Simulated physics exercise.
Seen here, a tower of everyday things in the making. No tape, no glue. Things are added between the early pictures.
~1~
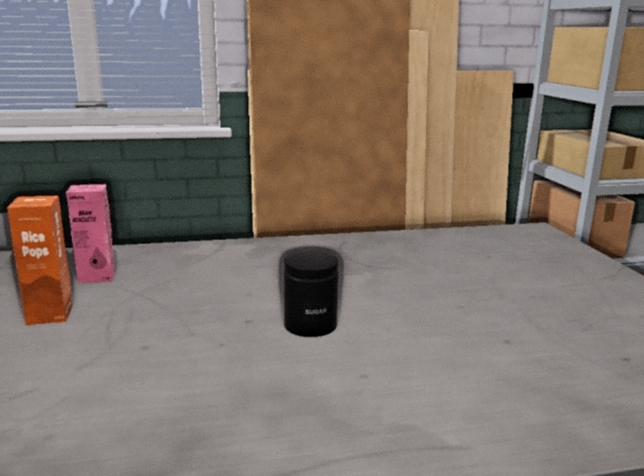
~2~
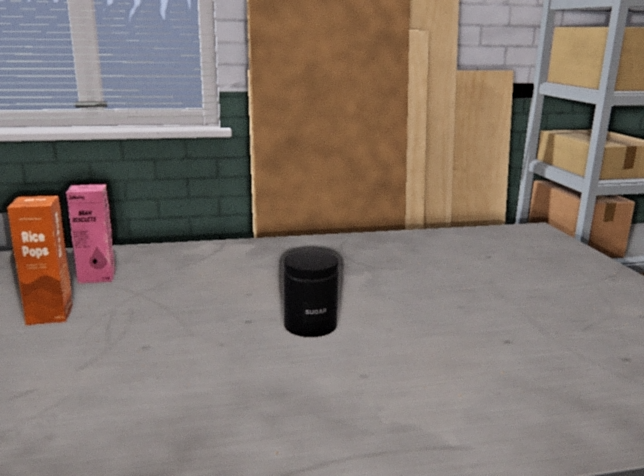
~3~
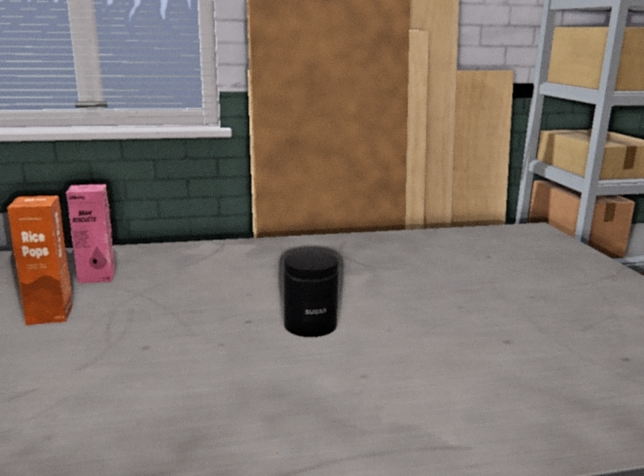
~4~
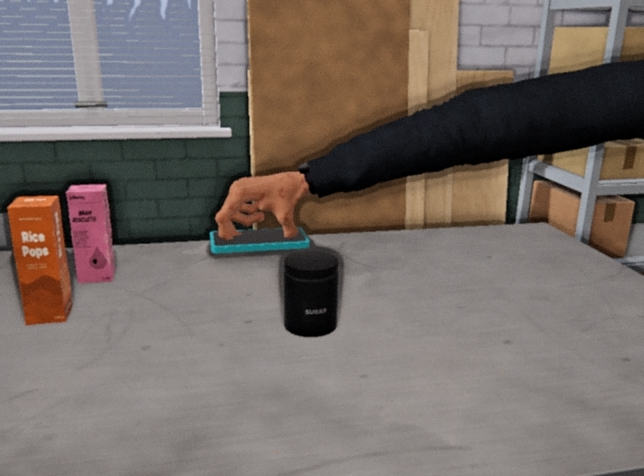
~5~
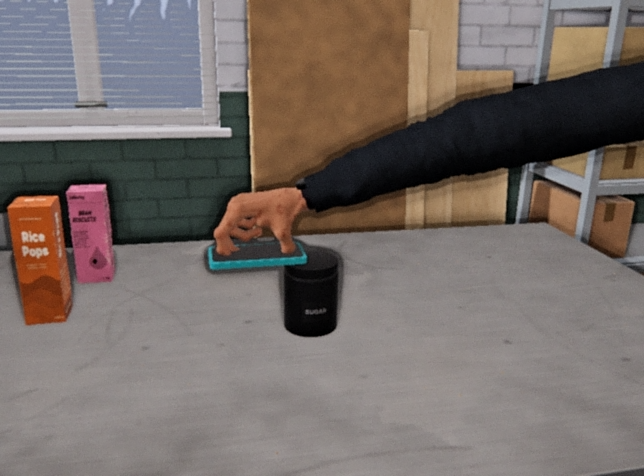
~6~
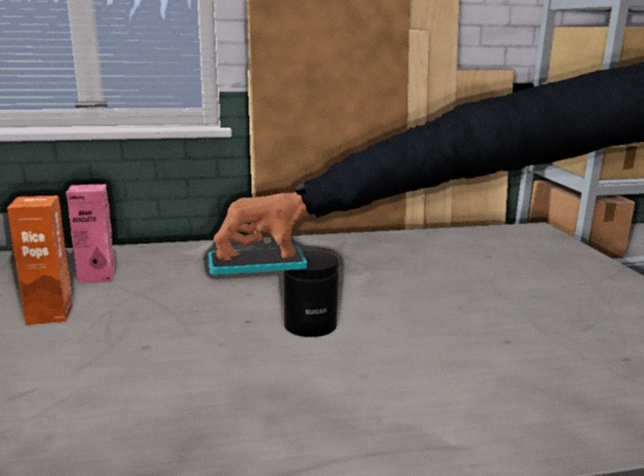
A grey tabletop is seen from slightly above in a room with a window, green and white brick walls, leaning boards and shelves of cardboard boxes. A black jar stands near the middle, with an orange carton and a pink carton at the left. Under a still camera, a dark-sleeved arm appears from the right holding a turquoise-edged phone, then lowers it slightly towards the viewer onto the jar.
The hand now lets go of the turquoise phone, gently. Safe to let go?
As it turns out, it gives way.
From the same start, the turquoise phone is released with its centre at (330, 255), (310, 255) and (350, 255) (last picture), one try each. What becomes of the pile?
In the first case it stays up; in the second case it stays up; in the third case it gives way.
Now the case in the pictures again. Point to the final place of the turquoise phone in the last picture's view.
At about (267, 290).
Then, 0.34 s past the last view, turquoise phone now fallen.
Then, 0.70 s past the last view, nothing new.
Finally, fallen, turquoise phone; the other 3 still in place. Final places as the last picture's camera would see them, turquoise phone near (267, 290). The pile loses its balance.
